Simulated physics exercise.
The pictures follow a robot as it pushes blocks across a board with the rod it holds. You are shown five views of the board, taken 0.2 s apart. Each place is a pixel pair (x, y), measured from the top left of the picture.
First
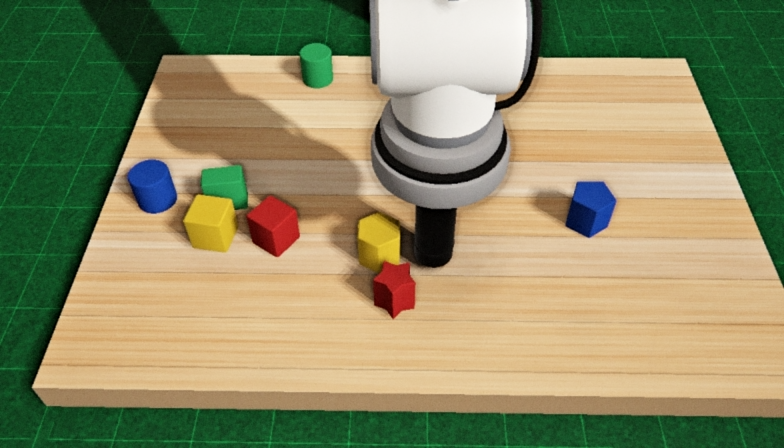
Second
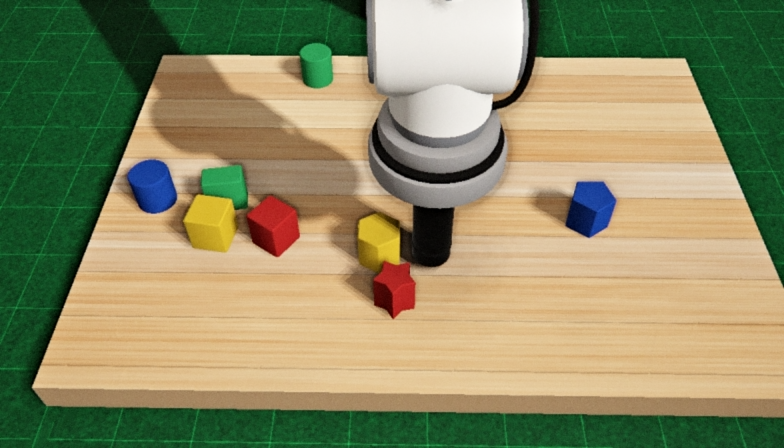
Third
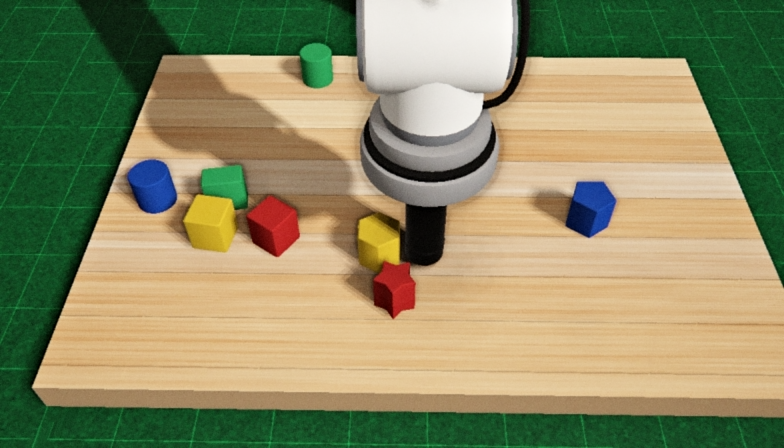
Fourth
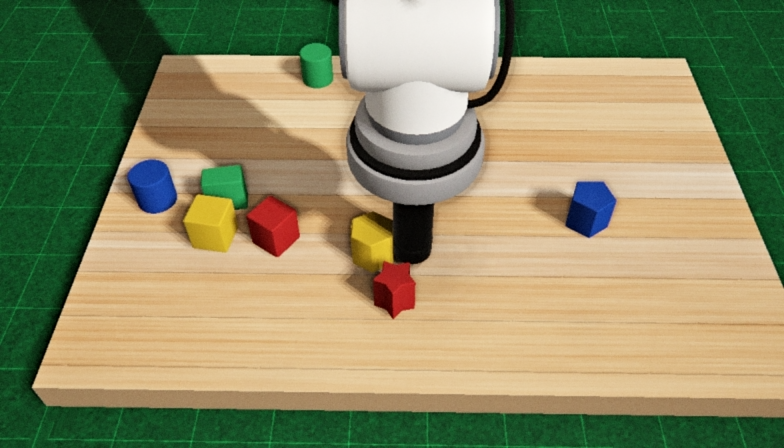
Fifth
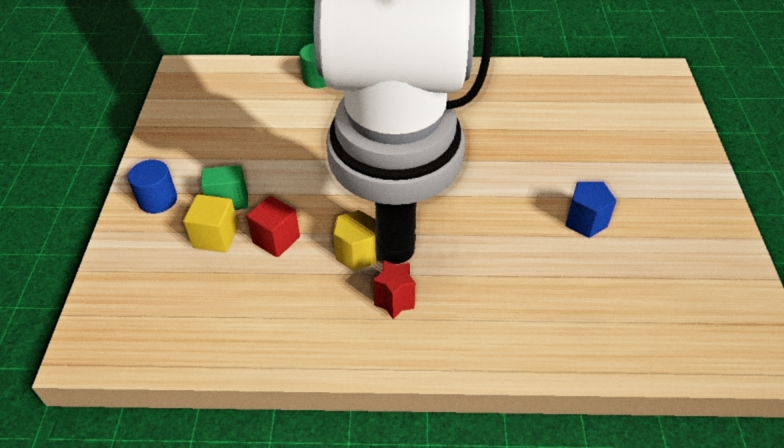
A robot arm moves left and pushes the yellow hexagonal block a short way left.
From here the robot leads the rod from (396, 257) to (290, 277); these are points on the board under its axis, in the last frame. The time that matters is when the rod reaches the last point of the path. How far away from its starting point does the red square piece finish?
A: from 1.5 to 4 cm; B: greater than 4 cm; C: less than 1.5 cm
The correct letter is A.
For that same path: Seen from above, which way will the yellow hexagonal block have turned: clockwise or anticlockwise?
I'd predict that, seen from above, the yellow hexagonal block rotates clockwise.
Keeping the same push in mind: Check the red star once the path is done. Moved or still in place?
The red star does not move.
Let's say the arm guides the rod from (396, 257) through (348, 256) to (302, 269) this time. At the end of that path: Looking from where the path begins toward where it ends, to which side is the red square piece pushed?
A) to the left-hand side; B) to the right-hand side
I choose B.
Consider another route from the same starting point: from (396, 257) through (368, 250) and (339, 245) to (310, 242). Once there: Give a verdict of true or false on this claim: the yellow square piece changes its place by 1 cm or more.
True
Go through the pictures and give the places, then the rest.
In the first picture, rod tip at (433, 254); block tops, red square piece at (271, 212); yellow hexagonal block at (379, 228); red star at (395, 275).
In the second picture, rod at (431, 253); blocks unchanged.
In the third picture, rod at (424, 252); blocks unchanged.
In the fourth picture, rod at (412, 250); yellow hexagonal block at (372, 228).
In the fifth picture, rod at (396, 250); red square piece at (271, 212); yellow hexagonal block at (356, 226); red star at (395, 275).
On the path given first. One third of the way, rod at (360, 256); yellow hexagonal block at (322, 225), turned 25° clockwise.
Two thirds of the way, rod at (323, 263); red square piece at (259, 208); yellow hexagonal block at (294, 222), turned 45° clockwise.
At the end, rod at (289, 270); red square piece at (253, 201); yellow hexagonal block at (283, 219), turned 65° clockwise; red star in place.
